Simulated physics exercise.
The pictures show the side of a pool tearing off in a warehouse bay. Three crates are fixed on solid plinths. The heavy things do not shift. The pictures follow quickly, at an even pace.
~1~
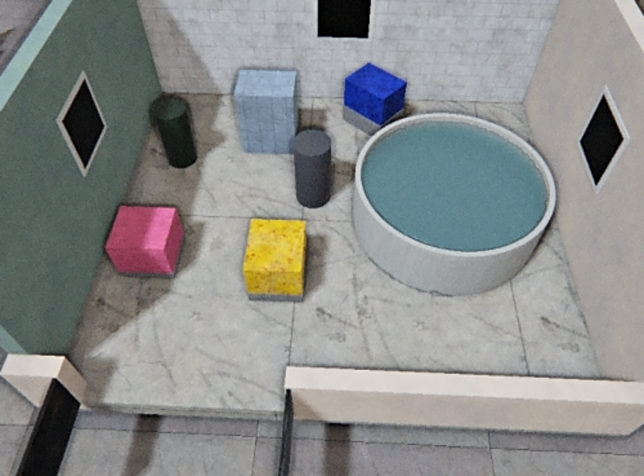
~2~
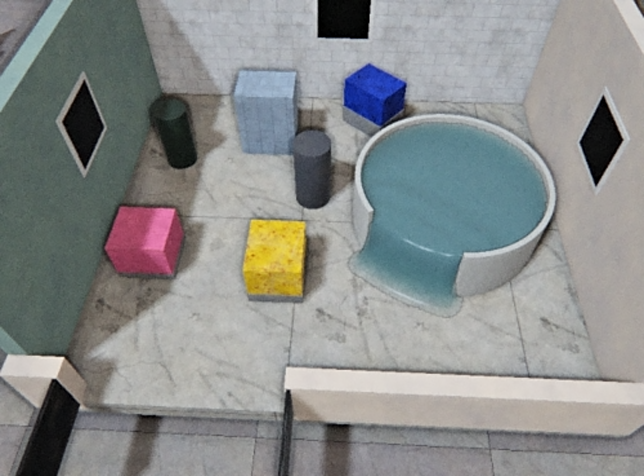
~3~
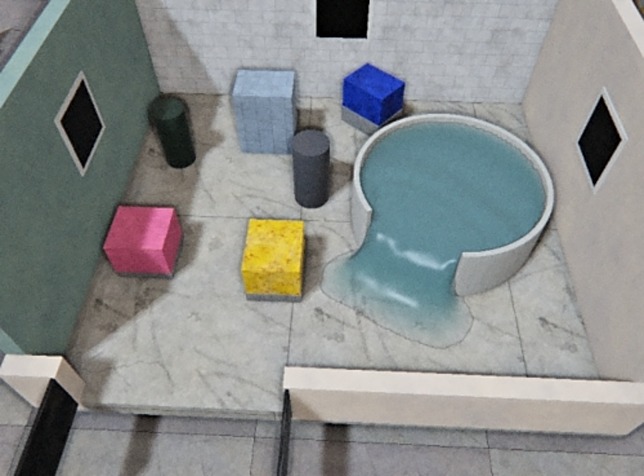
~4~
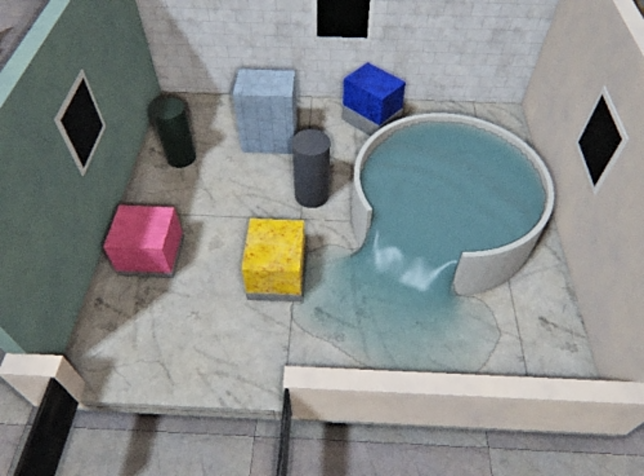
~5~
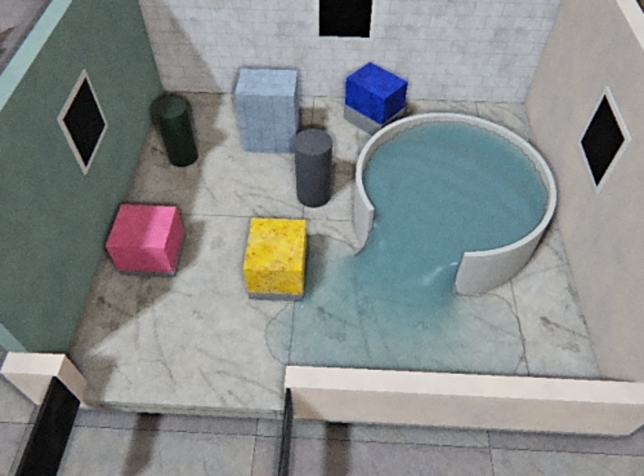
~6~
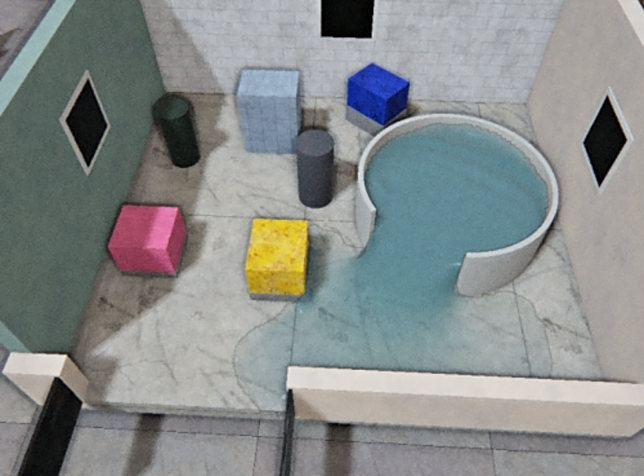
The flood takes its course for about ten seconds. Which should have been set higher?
In the end: The pink crate gets wet; the blue crate stays dry; the yellow crate gets wet.
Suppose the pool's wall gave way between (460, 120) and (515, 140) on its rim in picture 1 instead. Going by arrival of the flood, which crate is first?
I say the crate marked blue.
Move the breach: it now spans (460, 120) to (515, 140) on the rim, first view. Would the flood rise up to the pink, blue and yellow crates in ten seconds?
One by one: The pink crate ends up wet; the blue crate is soaked; the yellow crate stays dry.
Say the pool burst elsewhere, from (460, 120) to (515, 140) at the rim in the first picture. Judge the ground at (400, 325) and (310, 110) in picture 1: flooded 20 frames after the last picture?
As listed: Free of water, wet.
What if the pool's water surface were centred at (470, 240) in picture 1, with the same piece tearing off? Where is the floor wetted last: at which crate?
That is the crate marked blue.
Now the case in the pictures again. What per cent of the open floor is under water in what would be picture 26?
Near 60 in a hundred.
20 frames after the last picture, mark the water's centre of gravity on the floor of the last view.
Close to (385, 272).
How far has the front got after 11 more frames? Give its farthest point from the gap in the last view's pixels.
Around (60, 379).
A moment on, water covers 25 % of the floor; the pink crate not reached, the blue crate not reached, the yellow crate water round its plinth.
Next, water covers 40 % of the floor; the pink crate not reached, the blue crate not reached, the yellow crate water round its plinth.
Then, water covers 60 % of the floor; the pink crate water round its plinth, the blue crate water round its plinth, the yellow crate water round its plinth.
Later, water covers 95 % of the floor; the pink crate water round its plinth, the blue crate water round its plinth, the yellow crate water round its plinth.
In the end, water covers 100 % of the floor; the pink crate was topped, the blue crate stayed above the water, the yellow crate was topped.
